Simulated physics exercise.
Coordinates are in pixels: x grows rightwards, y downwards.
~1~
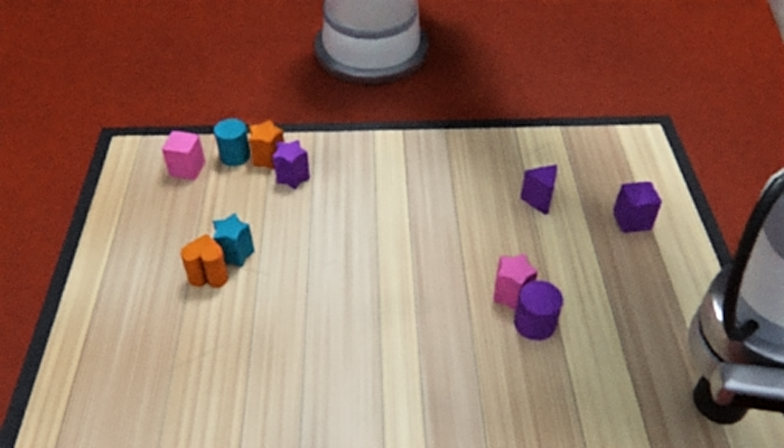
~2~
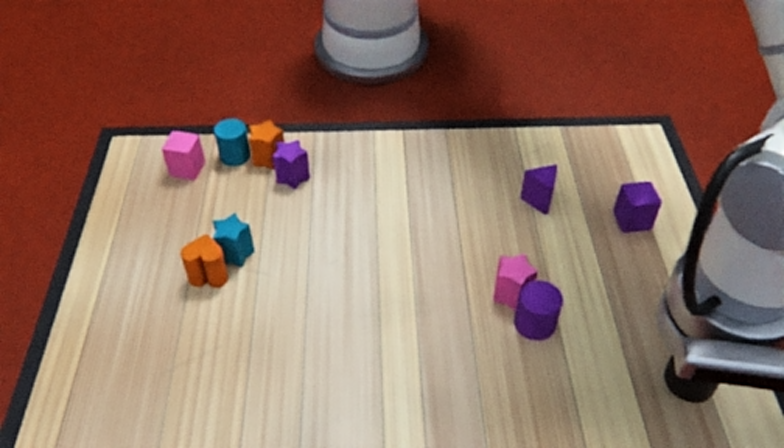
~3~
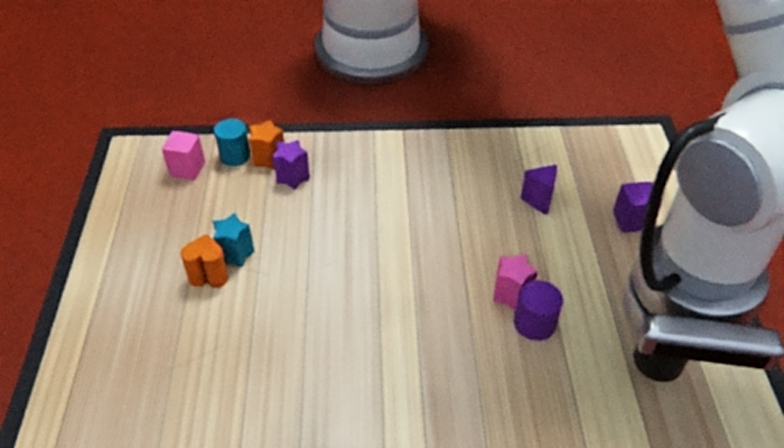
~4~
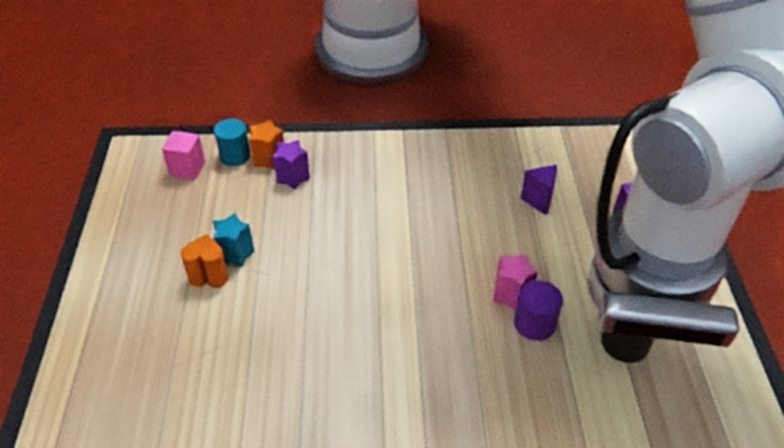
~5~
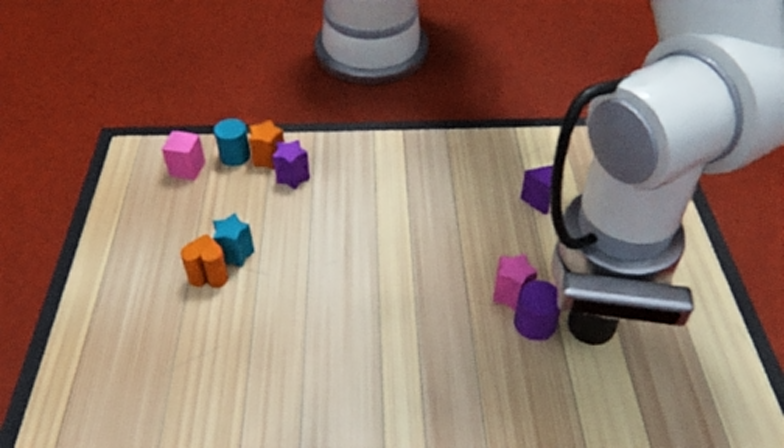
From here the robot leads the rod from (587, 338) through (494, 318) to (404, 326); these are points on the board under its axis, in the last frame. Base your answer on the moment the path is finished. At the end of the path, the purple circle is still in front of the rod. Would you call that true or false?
That statement is not accurate.
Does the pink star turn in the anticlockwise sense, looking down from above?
No, it doesn't check out.
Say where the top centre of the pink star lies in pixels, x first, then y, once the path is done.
It will likely be found at (493, 255).
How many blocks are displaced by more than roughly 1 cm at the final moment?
Once the path ends, two blocks will have shifted.
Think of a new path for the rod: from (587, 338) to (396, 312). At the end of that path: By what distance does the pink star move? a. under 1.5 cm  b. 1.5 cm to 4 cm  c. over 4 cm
b: 1.5 cm to 4 cm.
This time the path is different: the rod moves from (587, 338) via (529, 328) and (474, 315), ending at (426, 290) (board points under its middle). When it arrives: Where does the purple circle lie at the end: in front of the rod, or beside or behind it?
It is driven along in front.
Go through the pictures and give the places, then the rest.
The first picture shows rod's lower end at (719, 402); pink star at (516, 268); purple circle at (541, 297).
The second picture shows rod at (689, 381); blocks still.
The third picture shows rod at (658, 361); blocks still.
The fourth picture shows rod at (625, 343); blocks still.
The fifth picture shows rod at (591, 326); pink star at (516, 268); purple circle at (541, 297).
On the path given first. One third of the way, rod at (527, 311); pink star at (498, 258), turned 65° clockwise; purple circle at (486, 285).
Two thirds of the way, rod at (465, 304); pink star at (493, 255), turned 90° clockwise; purple circle at (427, 271).
At the end, rod at (405, 314); pink star at (493, 255), turned 90° clockwise; purple circle at (390, 266).
